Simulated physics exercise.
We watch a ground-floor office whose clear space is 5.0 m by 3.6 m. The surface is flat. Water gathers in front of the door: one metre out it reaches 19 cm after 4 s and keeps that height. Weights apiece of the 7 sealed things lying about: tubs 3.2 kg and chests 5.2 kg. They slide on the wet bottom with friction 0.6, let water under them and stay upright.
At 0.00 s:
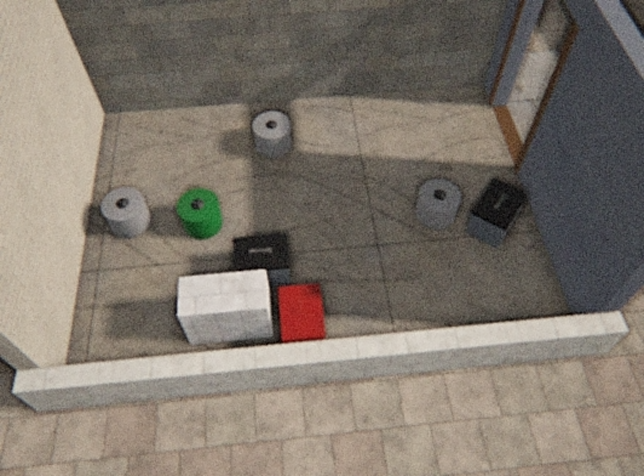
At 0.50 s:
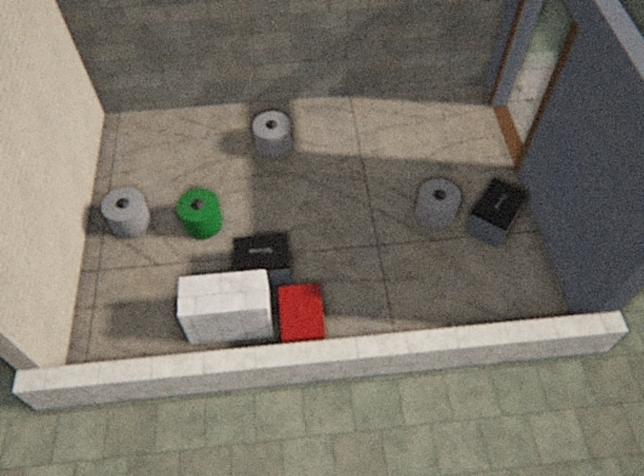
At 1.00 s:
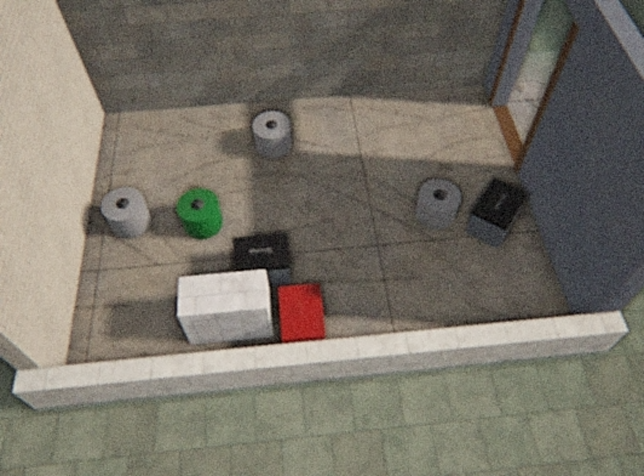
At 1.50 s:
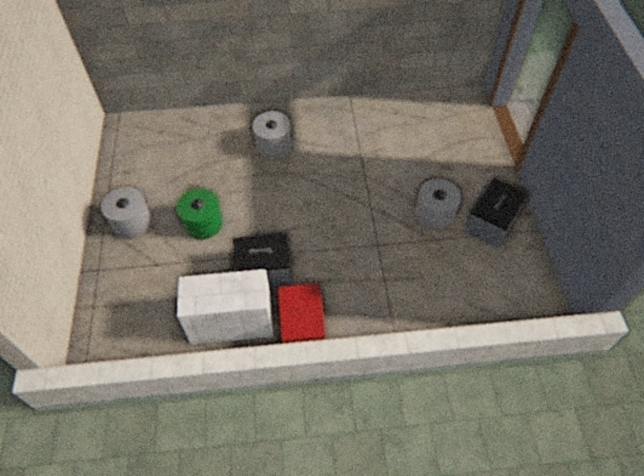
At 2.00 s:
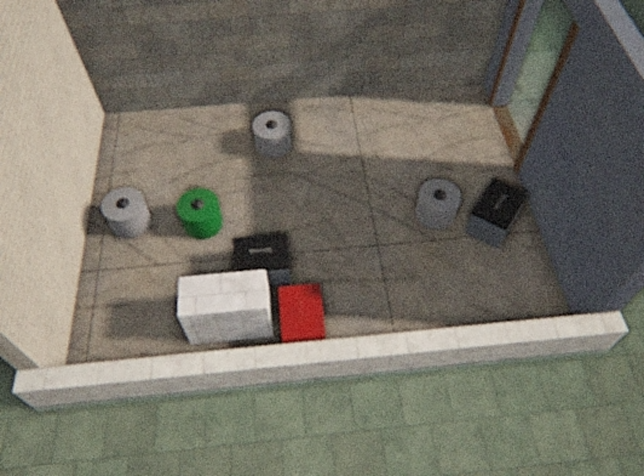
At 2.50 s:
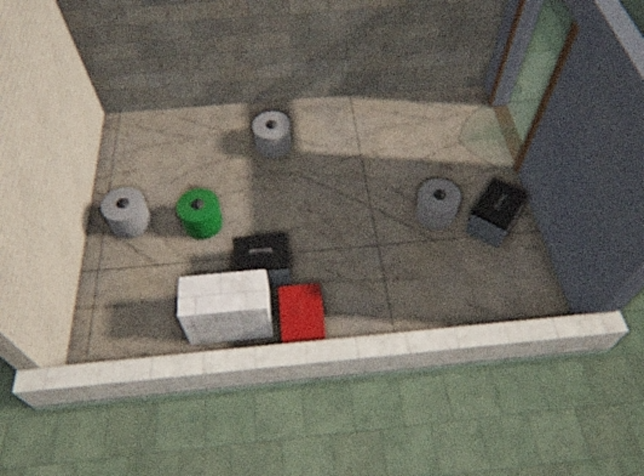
Greenish water spread over the paving outside the low front wall, then crept just inside the open doorway at the right, while the tubs and boxes on the office floor stayed still.
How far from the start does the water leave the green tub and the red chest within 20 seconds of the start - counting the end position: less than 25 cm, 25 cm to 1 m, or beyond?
The green tub ends far away, the red chest travels far.
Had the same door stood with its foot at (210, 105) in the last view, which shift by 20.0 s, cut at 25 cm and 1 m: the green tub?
In that case the green tub gets carried off.
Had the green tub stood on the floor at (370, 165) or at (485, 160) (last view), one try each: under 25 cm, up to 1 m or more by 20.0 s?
In turn: It gets carried off; it is nudged along.
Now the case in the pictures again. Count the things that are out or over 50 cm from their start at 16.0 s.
By then 6.
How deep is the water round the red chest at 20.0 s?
Roughly 8 cm.
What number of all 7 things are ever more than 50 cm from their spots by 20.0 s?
7 of them.
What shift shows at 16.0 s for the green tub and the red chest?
Roughly 150 and 250 cm by then.
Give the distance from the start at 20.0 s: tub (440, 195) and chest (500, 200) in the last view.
In that order: 250 cm, 150 cm.
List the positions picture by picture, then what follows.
The green tub at (198, 205) rests on the ground; the red chest at (301, 311), on the bottom; 0.0 m2 under water; 0 of 7 have shifted, in the first picture.
The green tub at (198, 205), on the bottom; the red chest at (301, 311), on the bottom; 0.0 m2 under water; 0 of 7 have shifted, in the second picture.
The green tub at (198, 205) rests on the ground; the red chest at (301, 311), on the bottom; 0.0 m2 under water; 0 of 7 have shifted, in the third picture.
The green tub at (198, 205) rests on the ground; the red chest at (301, 311) rests on the ground; water covers 0.0 m2; 0 of 7 have shifted, in the fourth picture.
The green tub at (198, 205), on the bottom; the red chest at (301, 311), on the bottom; water covers 0.0 m2; 0 of 7 have shifted, in the fifth picture.
The green tub at (198, 205), on the bottom; the red chest at (301, 311) rests on the ground; water covers 0.4 m2; 0 of 7 have shifted, in the sixth picture.
After 4.0 s the green tub is near (198, 205), 0.0 m from its start, aground; the red chest is near (301, 311), 0.0 m from its start, aground; 0 afloat.
After 9.0 s the green tub is near (83, 328), 1.7 m from its start, afloat; the red chest is near (304, 315), 0.1 m from its start, afloat; 5 afloat.
After 16.0 s the green tub is near (158, 335), 1.6 m from its start, afloat; the red chest is near (498, 187), 2.5 m from its start, afloat; 7 afloat.
After 20.0 s the green tub is near (157, 334), 1.6 m from its start, afloat; the red chest is near (407, 187), 1.8 m from its start, afloat; 7 afloat.
